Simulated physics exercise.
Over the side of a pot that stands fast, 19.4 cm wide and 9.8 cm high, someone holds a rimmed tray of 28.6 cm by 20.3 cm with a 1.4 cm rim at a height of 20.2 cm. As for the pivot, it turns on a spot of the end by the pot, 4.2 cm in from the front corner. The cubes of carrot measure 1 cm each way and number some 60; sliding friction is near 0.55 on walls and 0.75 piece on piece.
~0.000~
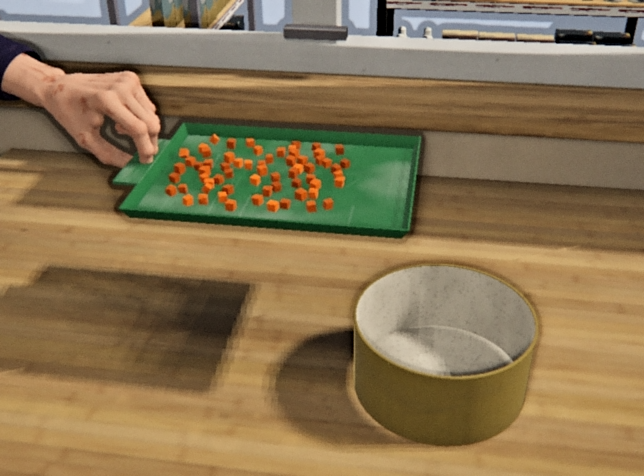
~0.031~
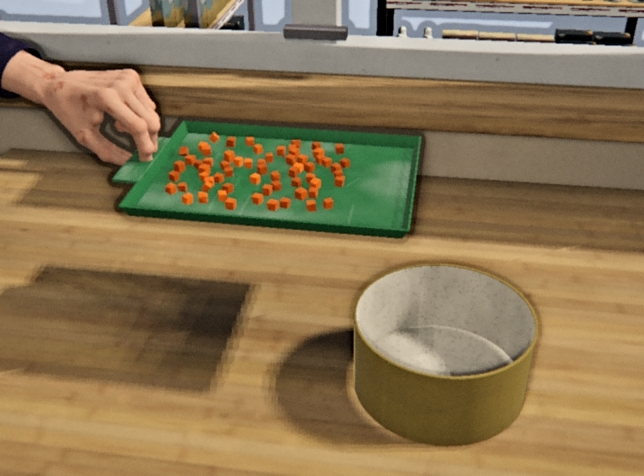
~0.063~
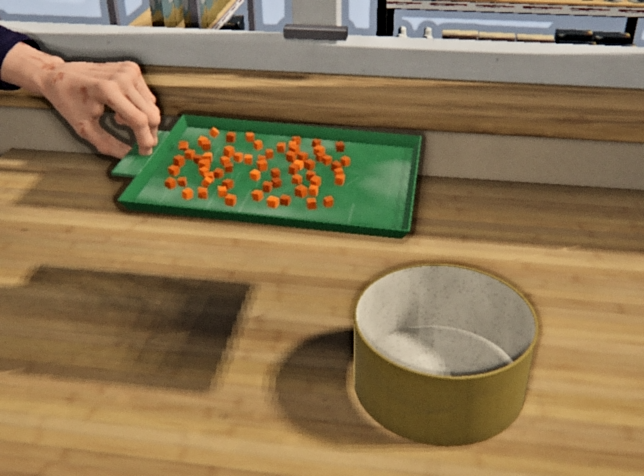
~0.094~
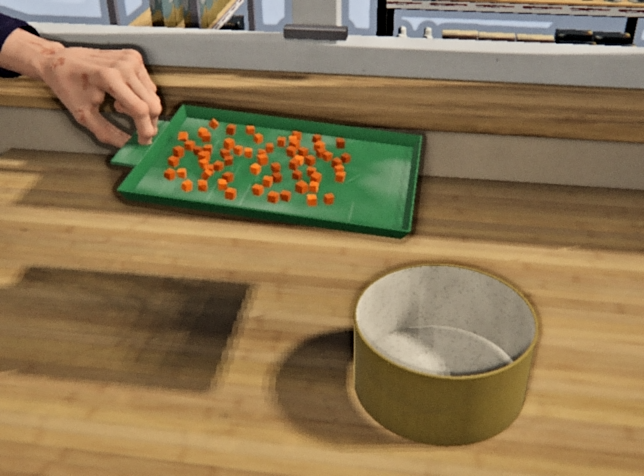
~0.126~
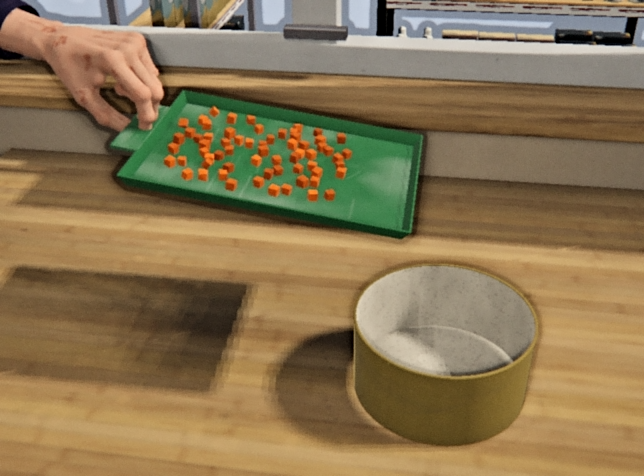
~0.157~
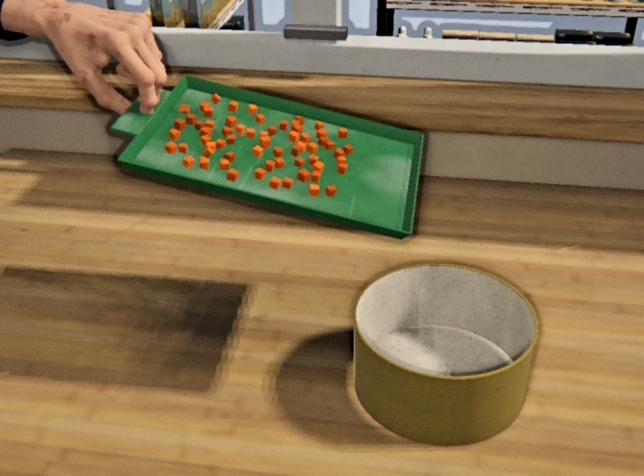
In the video, a hand at the left holds a green tray of small orange carrot cubes level above a wooden surface near a round pot, then raises the tray's left end so it slopes down toward the right.
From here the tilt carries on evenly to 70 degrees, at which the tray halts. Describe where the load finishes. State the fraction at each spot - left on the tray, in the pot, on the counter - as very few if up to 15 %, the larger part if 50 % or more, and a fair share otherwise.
Tray: Very few. Pot: The larger part. Counter: A fair share.
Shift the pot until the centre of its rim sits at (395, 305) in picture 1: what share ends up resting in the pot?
I'd expect near 35 per cent.
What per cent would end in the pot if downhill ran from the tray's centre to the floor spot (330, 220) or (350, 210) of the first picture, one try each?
I'd put it at about 80 per cent for the first tilt and about 90 per cent for the second.
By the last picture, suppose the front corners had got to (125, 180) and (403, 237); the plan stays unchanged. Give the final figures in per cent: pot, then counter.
Pot: 45, counter: 55.
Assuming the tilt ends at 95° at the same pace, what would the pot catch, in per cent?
I'd put it at close to 75 per cent.
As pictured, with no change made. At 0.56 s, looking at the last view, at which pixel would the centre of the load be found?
Estimated load position: Around (380, 121).
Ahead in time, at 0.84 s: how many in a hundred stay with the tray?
Close to 0 in a hundred parts of the load.
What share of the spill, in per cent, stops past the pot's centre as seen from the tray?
Roughly 100 per cent.
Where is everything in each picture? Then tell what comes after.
In the first frame, tray tilt 0 degrees, front corners at (128, 205) and (402, 226); middle of the pieces at (262, 170); pot at (445, 315).
In the second frame, tray tilt 0 degrees, front corners at (128, 203) and (402, 226); middle of the pieces at (262, 169).
In the third frame, tray tilt 2 degrees, front corners at (127, 197) and (402, 226); middle of the pieces at (262, 166).
In the fourth frame, tray tilt 5 degrees, front corners at (126, 187) and (403, 227), lowest corner right front; middle of the pieces at (262, 160).
In the fifth frame, tray tilt 8 degrees, front corners at (126, 173) and (404, 227), lowest corner right front; middle of the pieces at (263, 151).
In the sixth frame, tray tilt 12 degrees, front corners at (127, 157) and (405, 228), lowest corner right front; middle of the pieces at (264, 142); pot at (445, 315). Its pace works out near 125 degrees a second.
Then, at 0.40 s, tilt 42 degrees; the tray holds 100 %, the pot 0 %.
After 0.56 s, tilt 62 degrees; the tray holds 100 %, the pot 0 %.
Then, at 0.84 s, tilt 70 degrees; the tray holds 0 %, the pot 75 %.
By 2.1 s all is still; tray 0 %, pot 75 %, counter 25 %.
